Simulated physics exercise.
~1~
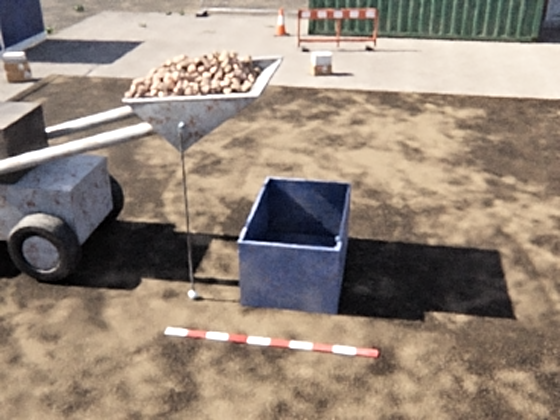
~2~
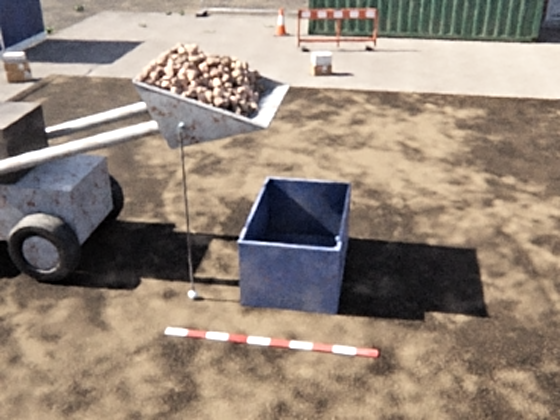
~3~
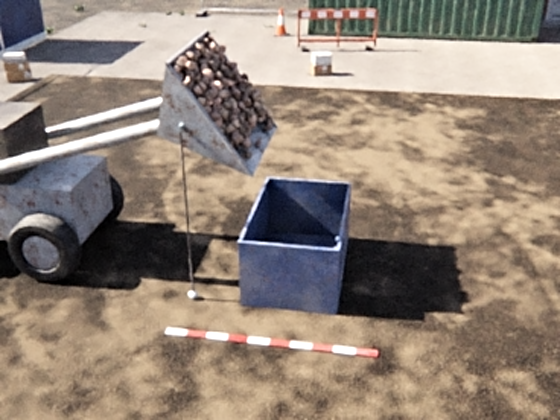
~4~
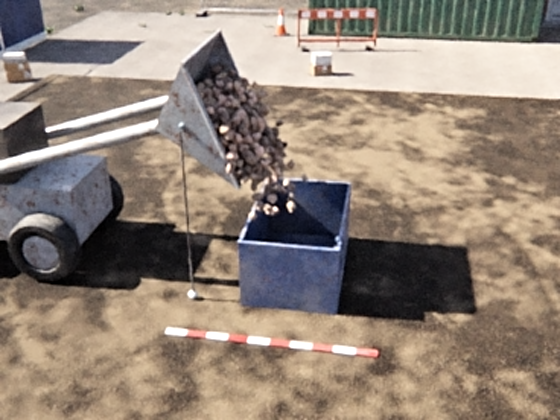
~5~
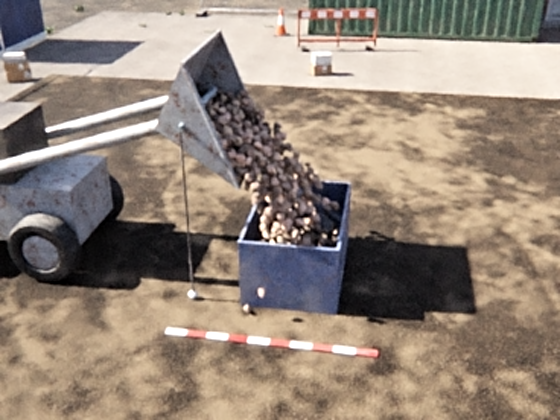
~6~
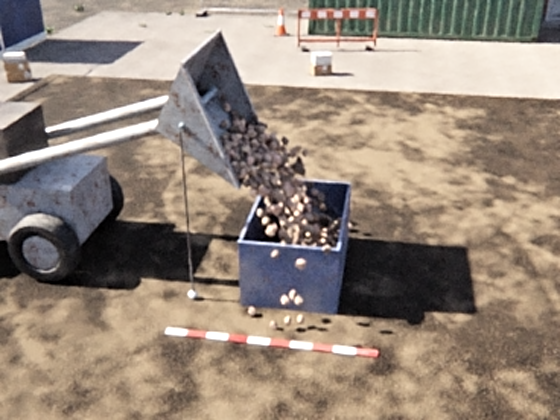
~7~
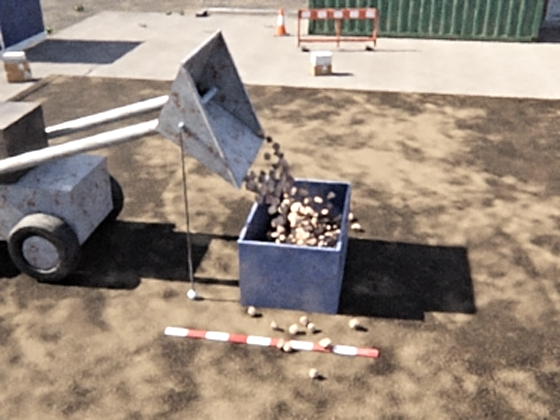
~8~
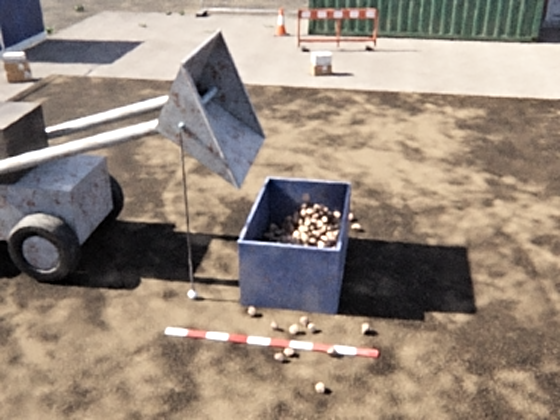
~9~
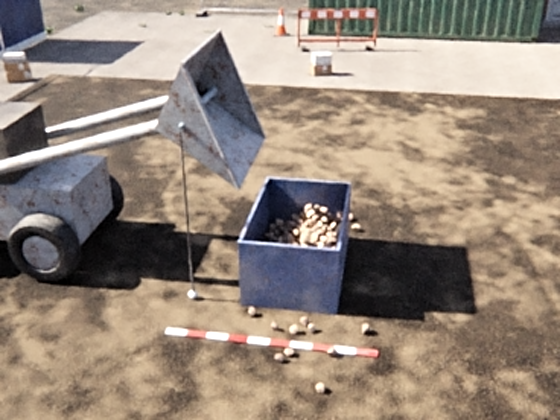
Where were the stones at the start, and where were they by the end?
At the start the stones were heaped in the loader's raised bucket. By the end most of them lay lower and to the right in the blue bin, with a few on the ground outside it.
A loader's metal bucket heaped with brownish stones tipped steeply to the right and poured them into a blue bin, then stayed tilted and empty. Most of the stones ended up inside, while a few lay scattered on the ground around the striped staff.
